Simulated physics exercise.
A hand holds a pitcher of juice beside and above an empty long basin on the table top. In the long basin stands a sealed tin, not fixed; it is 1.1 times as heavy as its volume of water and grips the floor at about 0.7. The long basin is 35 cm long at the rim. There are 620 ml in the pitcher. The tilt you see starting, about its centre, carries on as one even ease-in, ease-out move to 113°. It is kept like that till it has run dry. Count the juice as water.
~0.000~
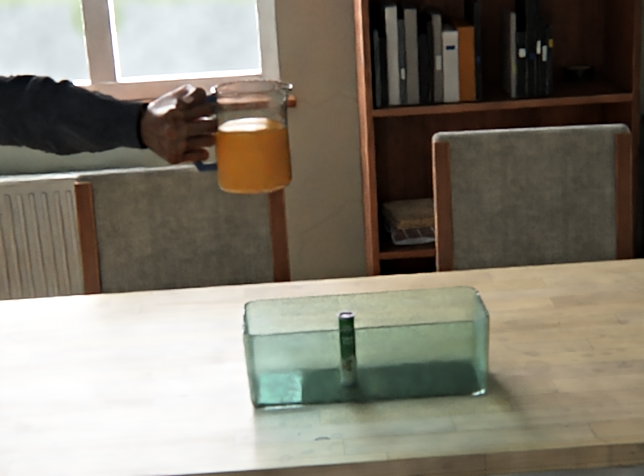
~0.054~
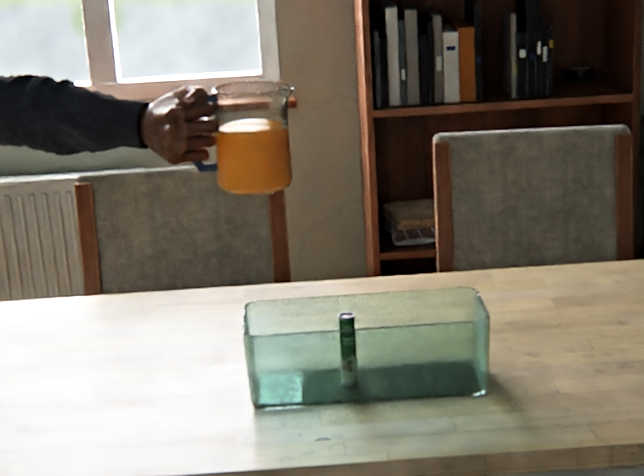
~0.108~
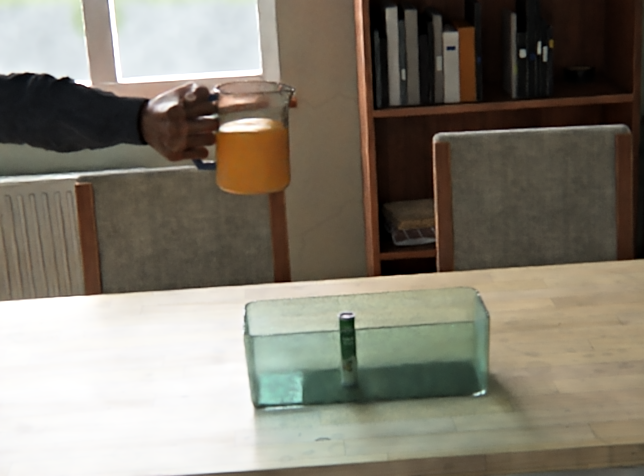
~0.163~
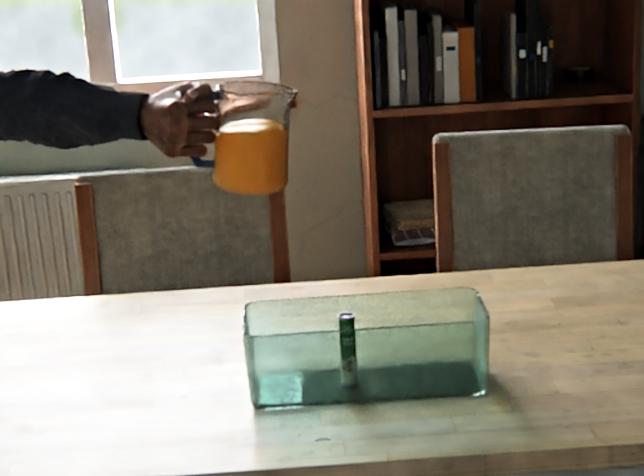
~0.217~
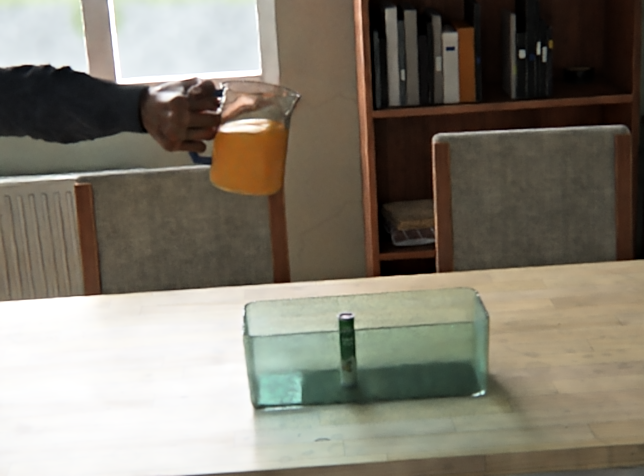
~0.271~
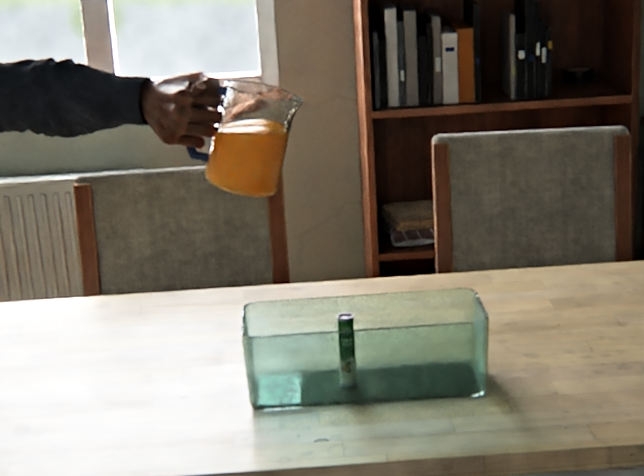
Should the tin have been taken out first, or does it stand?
It remains upright.
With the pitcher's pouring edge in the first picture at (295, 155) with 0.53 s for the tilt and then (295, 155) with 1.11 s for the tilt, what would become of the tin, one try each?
First it goes over; then it falls.
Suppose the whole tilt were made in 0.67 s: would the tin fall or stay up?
The tin stays up.
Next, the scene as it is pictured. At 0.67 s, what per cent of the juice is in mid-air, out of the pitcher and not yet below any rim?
About 6 per cent.
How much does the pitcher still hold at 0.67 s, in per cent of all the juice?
About 94 per cent.
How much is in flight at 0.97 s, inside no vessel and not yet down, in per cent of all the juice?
About 42 per cent.
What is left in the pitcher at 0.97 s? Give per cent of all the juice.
About 34 per cent.
By 0.67 s the tilt is 75° and 94 per cent is still to pour; the tin stands where it began.
By 0.97 s the tilt is 108° and 34 per cent is still to pour; the tin stands where it began.
By 1.27 s the tilt is 113° and 2 per cent is still to pour; the tin stands where it began.
By 1.61 s the tilt is 113° and 0 per cent is still to pour; the tin stands where it began.
At rest the tin stands where it began.
